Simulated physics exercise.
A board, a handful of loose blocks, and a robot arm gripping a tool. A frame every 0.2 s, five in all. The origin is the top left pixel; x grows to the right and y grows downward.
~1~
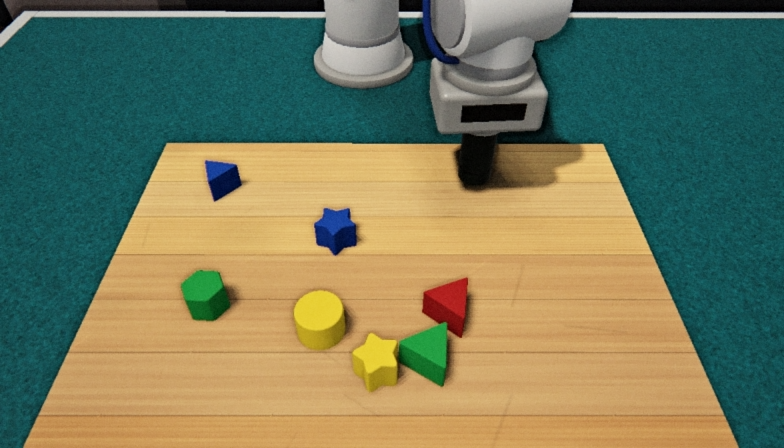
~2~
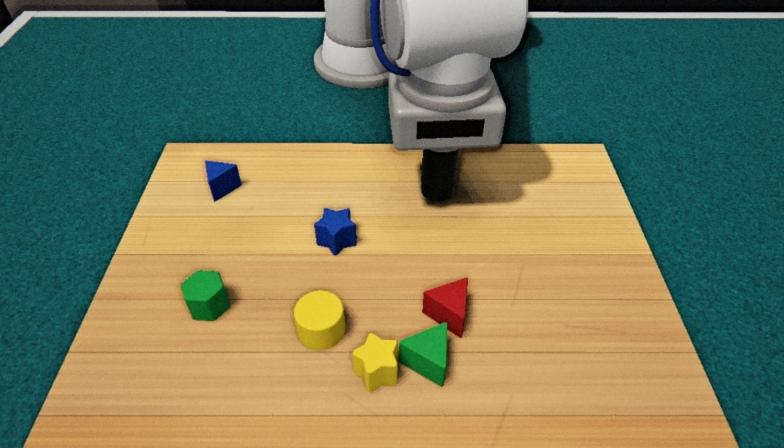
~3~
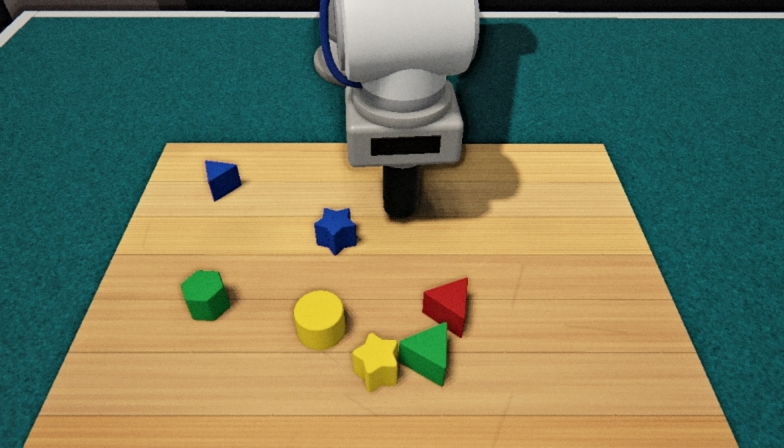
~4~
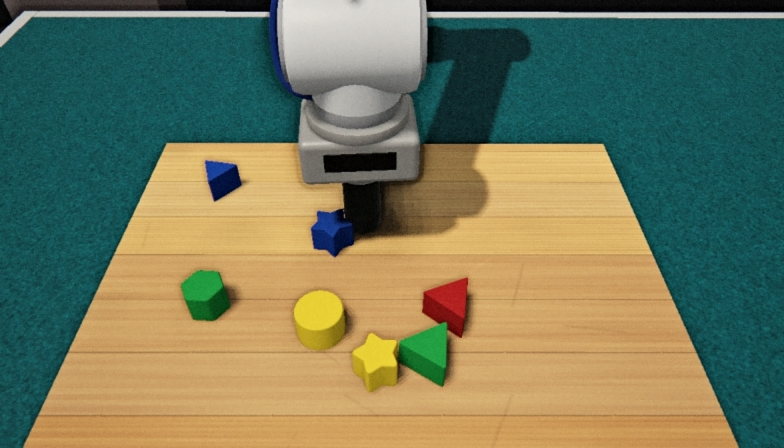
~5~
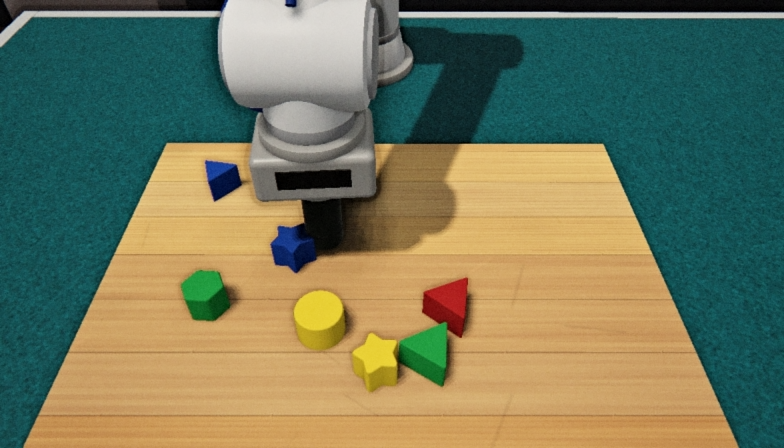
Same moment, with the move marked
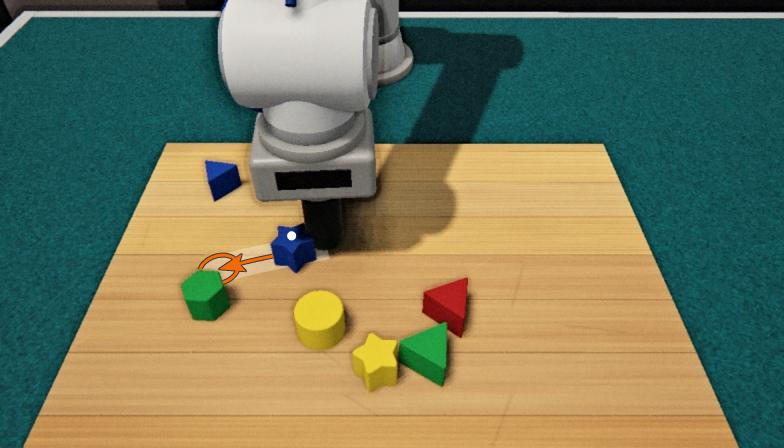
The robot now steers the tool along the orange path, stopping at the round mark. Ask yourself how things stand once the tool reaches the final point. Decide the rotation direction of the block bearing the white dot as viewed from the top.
From overhead, the rotation is counterclockwise.
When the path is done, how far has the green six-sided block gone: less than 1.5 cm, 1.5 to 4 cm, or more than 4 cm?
The 1.5 to 4 cm band.
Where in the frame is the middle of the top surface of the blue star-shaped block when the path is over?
The blue star-shaped block ends near (182, 269).
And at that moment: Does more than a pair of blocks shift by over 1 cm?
No, it doesn't check out.
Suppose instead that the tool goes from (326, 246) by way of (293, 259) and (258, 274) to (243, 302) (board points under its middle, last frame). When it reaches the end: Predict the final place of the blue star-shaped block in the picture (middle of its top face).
It ends at (199, 282).
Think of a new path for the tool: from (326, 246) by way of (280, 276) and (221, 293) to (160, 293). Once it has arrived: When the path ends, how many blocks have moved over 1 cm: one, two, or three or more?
Two blocks move.
The drawn path runs from (326, 246) over (273, 256) to (219, 269); the dot is on the blue star-shaped block.
What follows on the original path. One third of the way, tool at (290, 245); blue star-shaped block at (256, 246).
Two thirds of the way, tool at (253, 252); blue star-shaped block at (219, 256), turned 15° anticlockwise.
At the end, tool at (217, 262); green six-sided block at (180, 301), turned 40° anticlockwise; blue star-shaped block at (182, 269), turned 25° anticlockwise.
